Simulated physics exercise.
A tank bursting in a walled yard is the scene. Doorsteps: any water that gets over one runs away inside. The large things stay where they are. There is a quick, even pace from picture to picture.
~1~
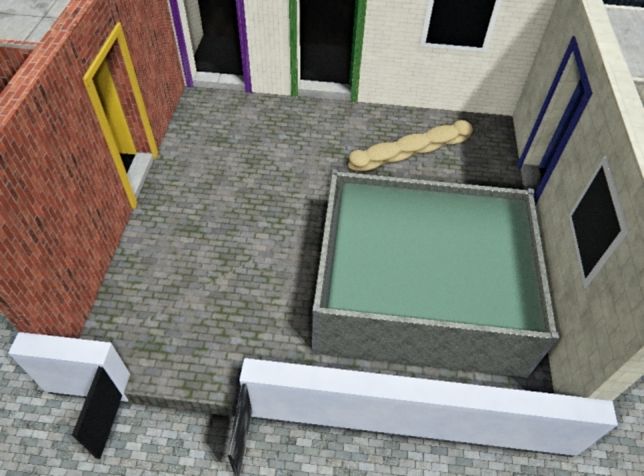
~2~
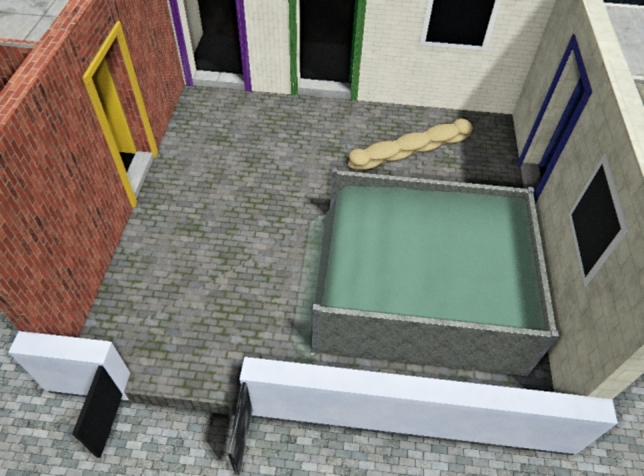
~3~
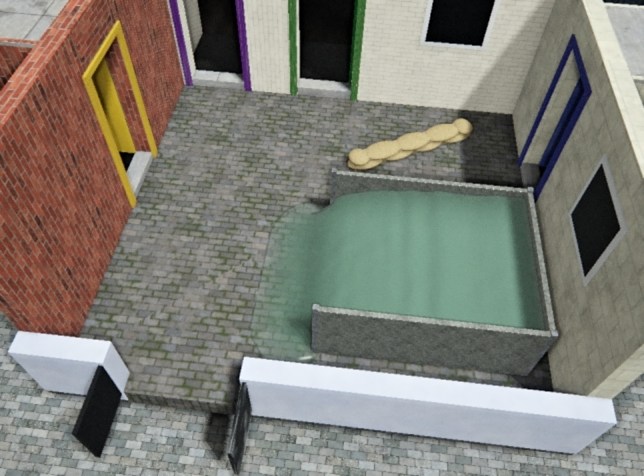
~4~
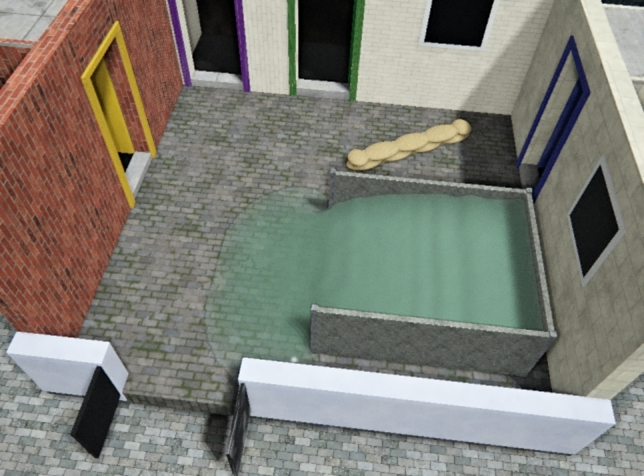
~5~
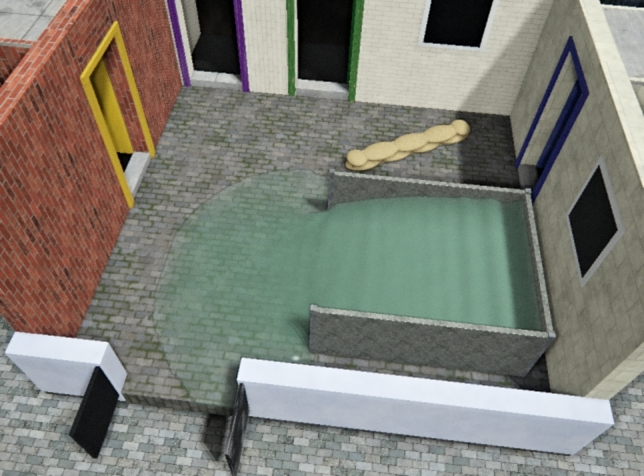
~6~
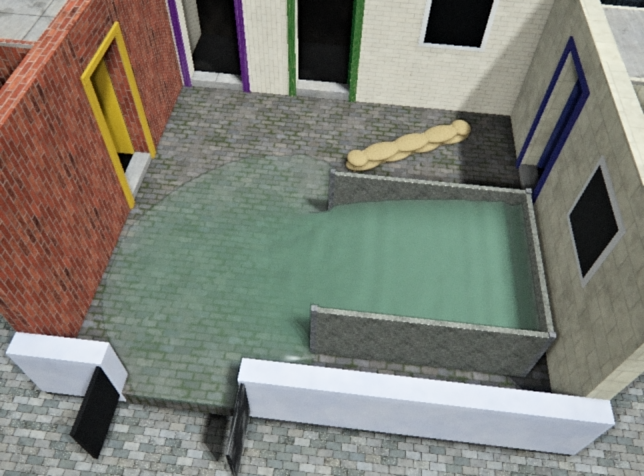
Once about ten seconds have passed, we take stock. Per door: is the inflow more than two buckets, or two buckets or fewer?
In order: The green door keeps inside the allowance there; the purple door exceeds the allowance there; the blue door keeps inside the allowance there; the yellow door exceeds the allowance there.
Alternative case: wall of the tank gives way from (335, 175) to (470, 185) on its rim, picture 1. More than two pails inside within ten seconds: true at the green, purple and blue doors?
Log - green runs over the limit, purple runs over the limit, blue runs over the limit.
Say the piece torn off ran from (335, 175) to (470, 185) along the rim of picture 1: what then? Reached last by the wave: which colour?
The door marked yellow.
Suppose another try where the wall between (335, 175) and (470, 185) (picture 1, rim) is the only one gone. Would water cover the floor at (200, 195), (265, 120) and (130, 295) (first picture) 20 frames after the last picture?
Taken in turn they're swamped, swamped and swamped.
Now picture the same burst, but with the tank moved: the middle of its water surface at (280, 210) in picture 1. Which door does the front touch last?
Result: The door marked blue.
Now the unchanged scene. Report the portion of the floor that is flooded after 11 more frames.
Near 50 in a hundred.
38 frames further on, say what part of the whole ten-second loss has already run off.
It would be around 85 %.
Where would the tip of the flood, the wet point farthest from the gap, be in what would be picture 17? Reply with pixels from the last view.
Somewhere about (182, 91).
A moment on, water covers 50 % of the floor; the green door not reached, the purple door not reached, the blue door not reached, the yellow door over two buckets in.
Next, water covers 50 % of the floor; the green door not reached, the purple door wet at the sill, nothing in, the blue door not reached, the yellow door far over two buckets in.
Then, water covers 60 % of the floor; the green door wet at the sill, nothing in, the purple door far over two buckets in, the blue door not reached, the yellow door far over two buckets in.
Later, water covers 85 % of the floor; the green door wet at the sill, nothing in, the purple door far over two buckets in, the blue door wet at the sill, nothing in, the yellow door far over two buckets in.
In the end, water covers 95 % of the floor; the green door wet at the sill, nothing in, the purple door far over two buckets in, the blue door wet at the sill, nothing in, the yellow door far over two buckets in.
